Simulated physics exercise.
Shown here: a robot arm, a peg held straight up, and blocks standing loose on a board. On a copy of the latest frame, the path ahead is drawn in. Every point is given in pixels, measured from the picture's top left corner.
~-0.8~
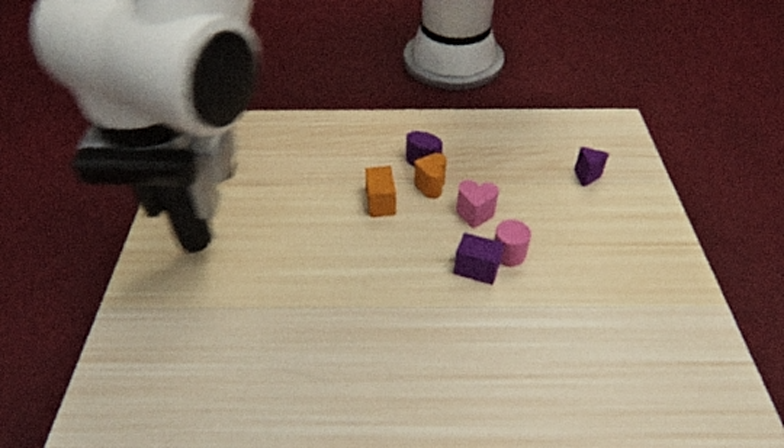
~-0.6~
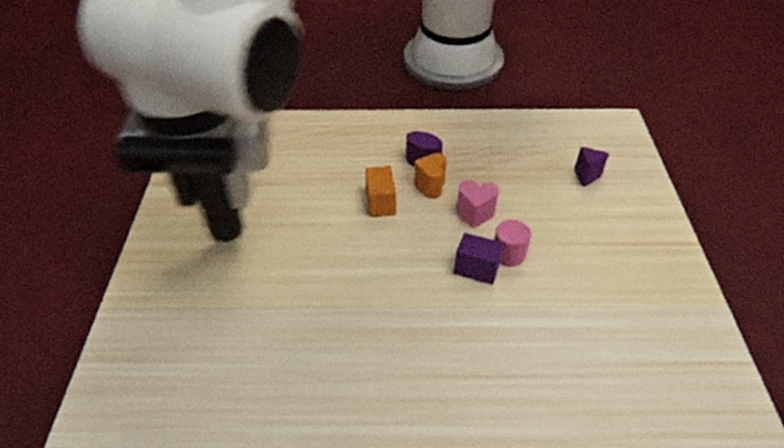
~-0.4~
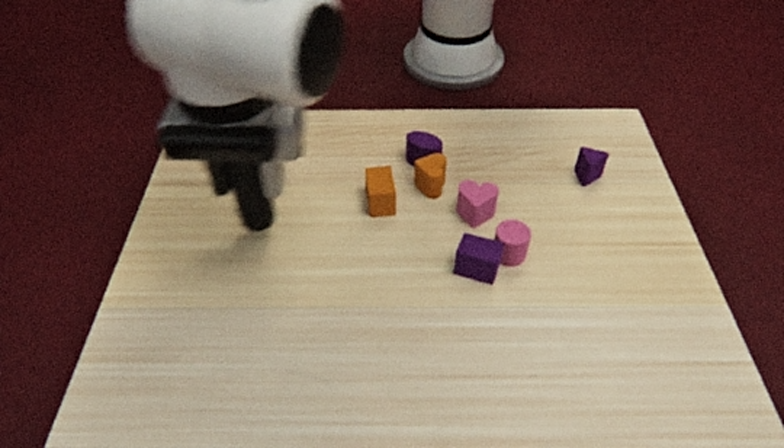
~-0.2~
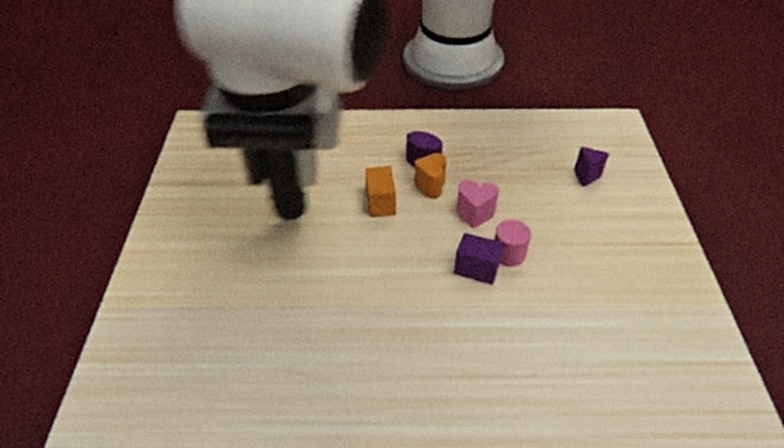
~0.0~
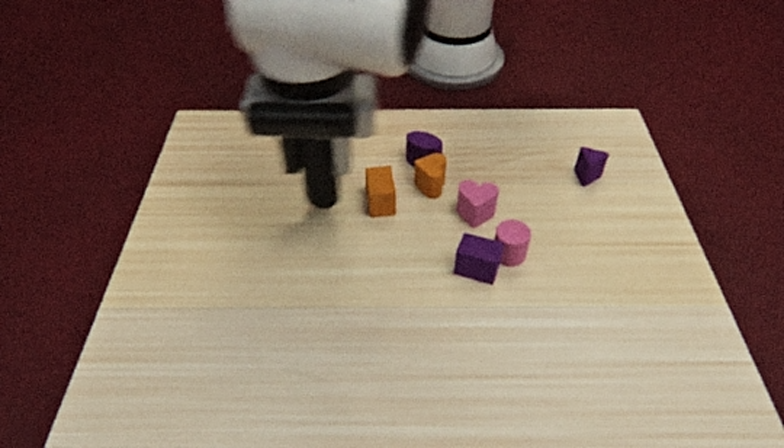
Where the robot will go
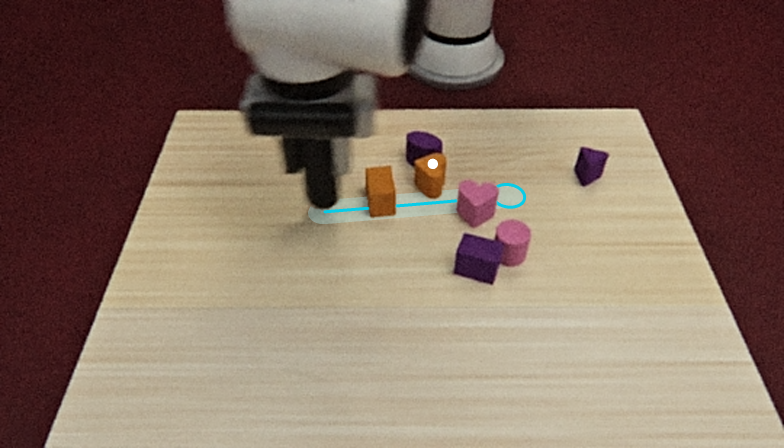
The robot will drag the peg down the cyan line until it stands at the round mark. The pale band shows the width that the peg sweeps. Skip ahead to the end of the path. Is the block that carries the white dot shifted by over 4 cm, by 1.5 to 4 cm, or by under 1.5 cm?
Verdict: More than 4 cm.
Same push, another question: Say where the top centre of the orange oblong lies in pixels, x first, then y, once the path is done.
Somewhere near (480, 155).
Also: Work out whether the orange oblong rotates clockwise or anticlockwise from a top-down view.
Counter-clockwise, from overhead.
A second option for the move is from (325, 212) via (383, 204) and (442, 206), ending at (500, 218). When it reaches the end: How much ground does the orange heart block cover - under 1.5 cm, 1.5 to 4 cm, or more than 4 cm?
Overall it shifts more than 4 cm.
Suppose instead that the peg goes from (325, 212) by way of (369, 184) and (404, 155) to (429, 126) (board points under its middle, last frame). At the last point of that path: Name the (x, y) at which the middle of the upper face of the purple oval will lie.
Its top centre is at about (439, 131).
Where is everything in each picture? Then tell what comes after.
Tip of the peg at (196, 241), middles of tops, orange oblong at (380, 179), purple oval at (425, 139), orange heart block at (433, 164), pink heart block at (478, 191), in the first frame.
Peg at (227, 230), nothing pushed, in the second frame.
Peg at (258, 220), nothing pushed, in the third frame.
Peg at (291, 209), nothing pushed, in the fourth frame.
Peg at (323, 199), orange oblong at (380, 179), purple oval at (425, 139), orange heart block at (433, 164), pink heart block at (478, 191), in the fifth frame.
The line goes from (325, 212) directly to (508, 196); the dot is on the orange heart block.
The first path, step by step. One third of the way, peg at (388, 194); orange oblong at (413, 172), turned 35° anticlockwise.
Two thirds of the way, peg at (450, 188); orange oblong at (465, 161), turned 65° anticlockwise; orange heart block at (474, 145), turned 40° anticlockwise; pink heart block at (484, 193).
At the end, peg at (511, 182); orange oblong at (480, 155), turned 90° anticlockwise; purple oval unmoved; orange heart block at (479, 139), turned 60° anticlockwise; pink heart block at (515, 197), turned 100° clockwise.
